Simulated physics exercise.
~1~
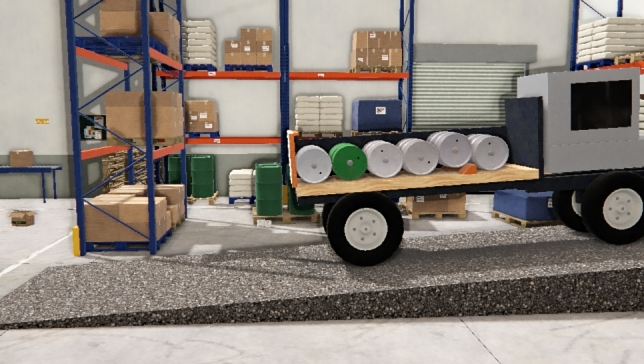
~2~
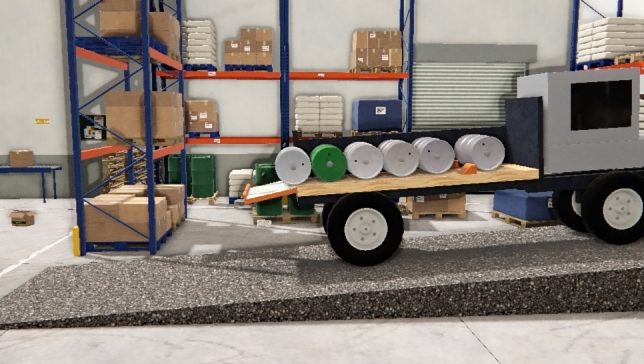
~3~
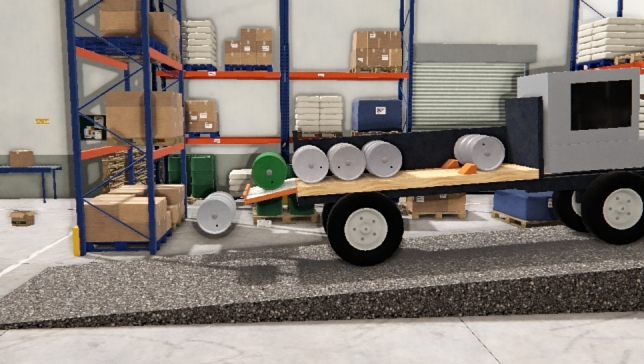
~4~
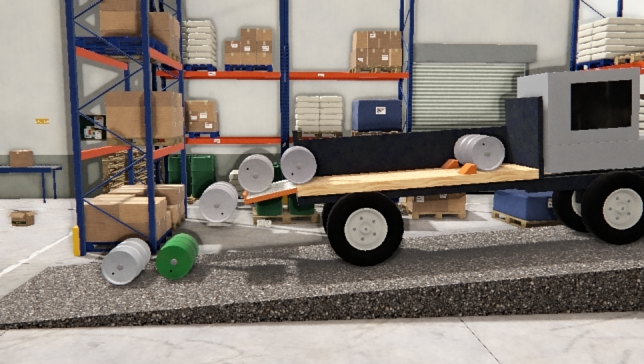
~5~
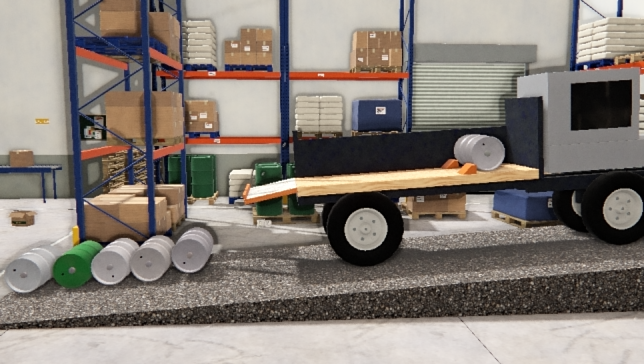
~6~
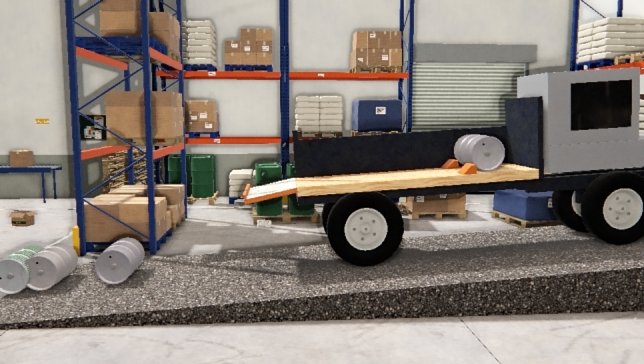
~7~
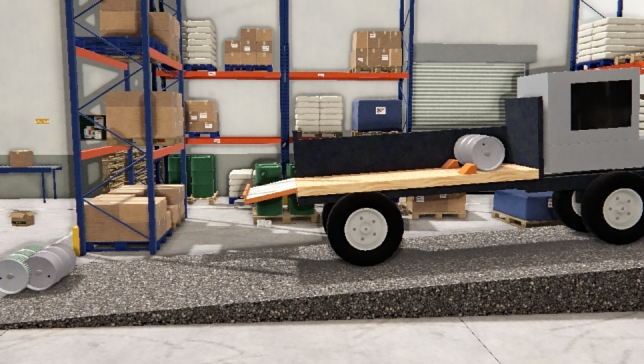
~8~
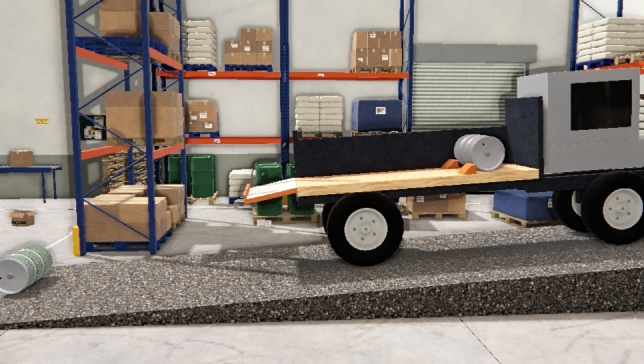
To begin with, six metal kegs, one of them green and the rest grey, lie in a row on the bed of a truck parked on a gravel slope in a warehouse. The tailgate at the left drops open, and the kegs start rolling left towards it. A grey keg tumbles off first, the green one follows, and three more grey ones go over the gate after them. All five roll down the slope towards the left edge of the view. At the end, the green keg is off the truck, while one grey keg remains on the bed behind an orange chock.
